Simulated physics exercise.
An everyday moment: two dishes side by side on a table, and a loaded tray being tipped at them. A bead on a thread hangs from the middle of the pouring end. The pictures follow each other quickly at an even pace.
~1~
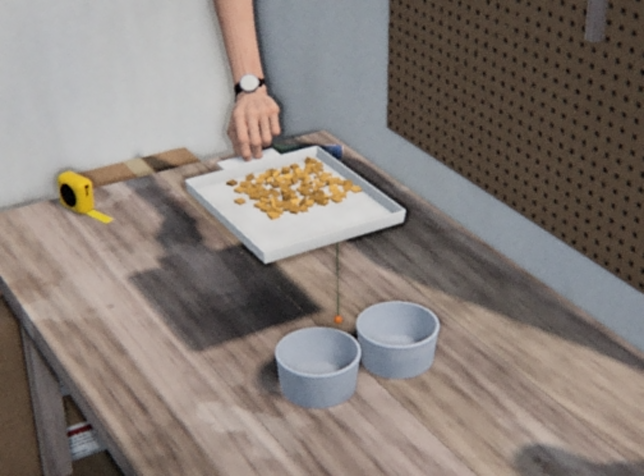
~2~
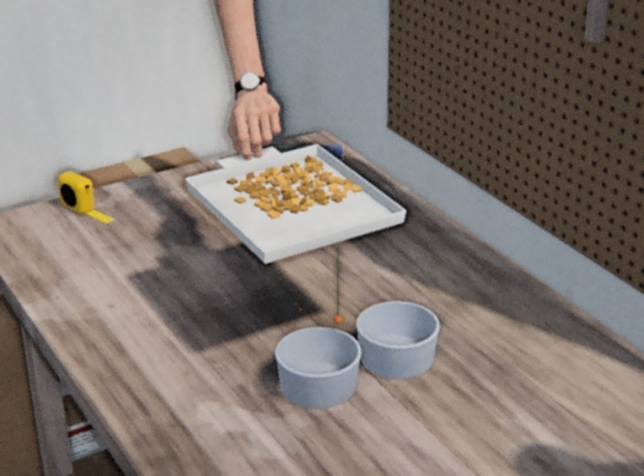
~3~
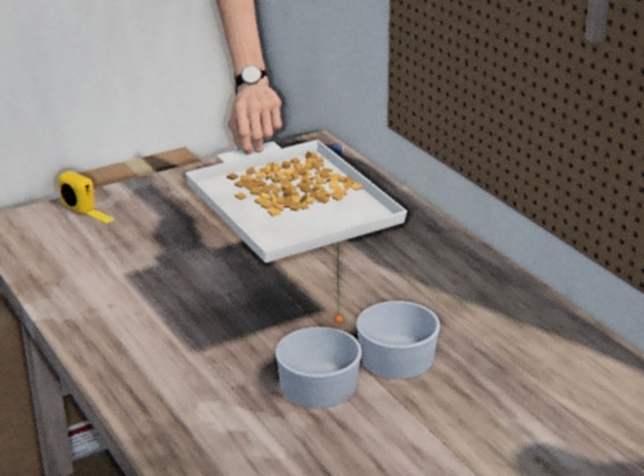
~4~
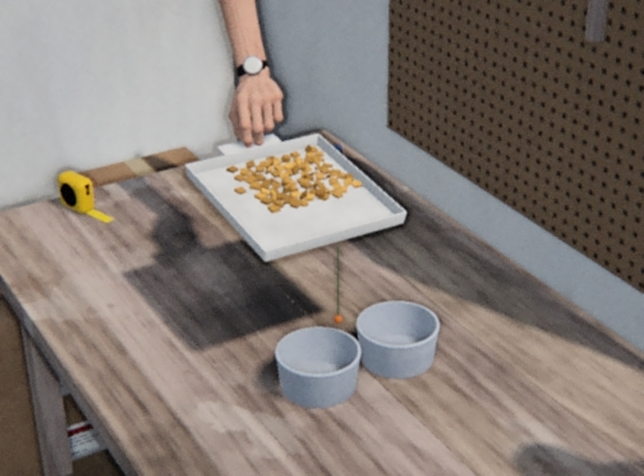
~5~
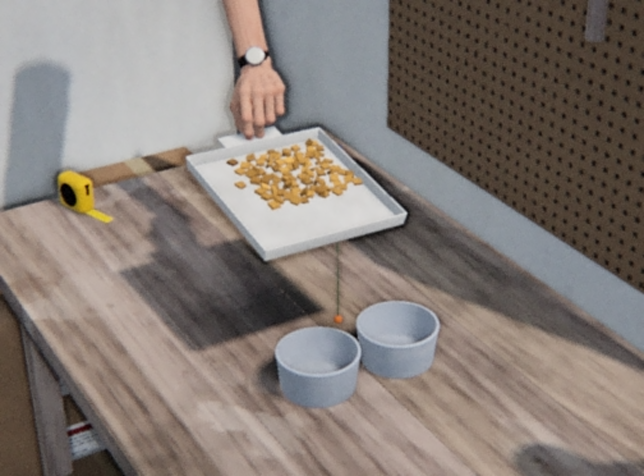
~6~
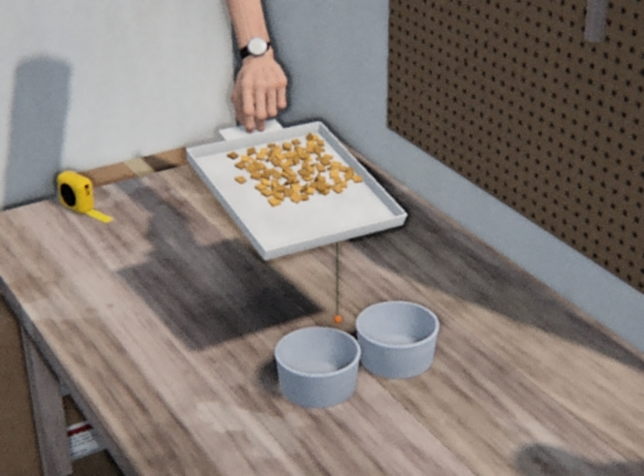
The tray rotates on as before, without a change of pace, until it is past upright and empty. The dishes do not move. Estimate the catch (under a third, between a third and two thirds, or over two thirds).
The two hold over two thirds of the load.
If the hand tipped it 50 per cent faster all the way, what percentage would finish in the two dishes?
Some 80 per cent.
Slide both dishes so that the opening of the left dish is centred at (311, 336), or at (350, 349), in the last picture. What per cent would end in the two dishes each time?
Near 50 % and 70 %.
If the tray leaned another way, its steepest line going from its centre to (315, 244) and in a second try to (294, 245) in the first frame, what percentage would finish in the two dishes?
Roughly 80 per cent, and 60 per cent.
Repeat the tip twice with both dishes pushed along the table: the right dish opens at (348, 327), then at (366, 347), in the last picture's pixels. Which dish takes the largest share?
First the right one, then the right one.
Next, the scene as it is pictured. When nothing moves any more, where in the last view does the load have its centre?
Roughly at (399, 354).
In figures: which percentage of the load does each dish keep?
About: Left dish 0, right dish 90 per cent.
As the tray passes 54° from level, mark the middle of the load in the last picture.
Roughly at (364, 214).
Shortly afterwards, tray tipped steeply; all but a few on the tray; only a few in the air.
Next, tray tipped right over; all but a few on the tray; a little in the right dish; only a few outside both; only a few in the air.
Some moments later, tray tipped past a quarter turn; a little in the left dish; the bulk in the right dish; a little outside both.
In the end, tray tipped past a quarter turn; a little in the left dish; the bulk in the right dish; a little outside both.
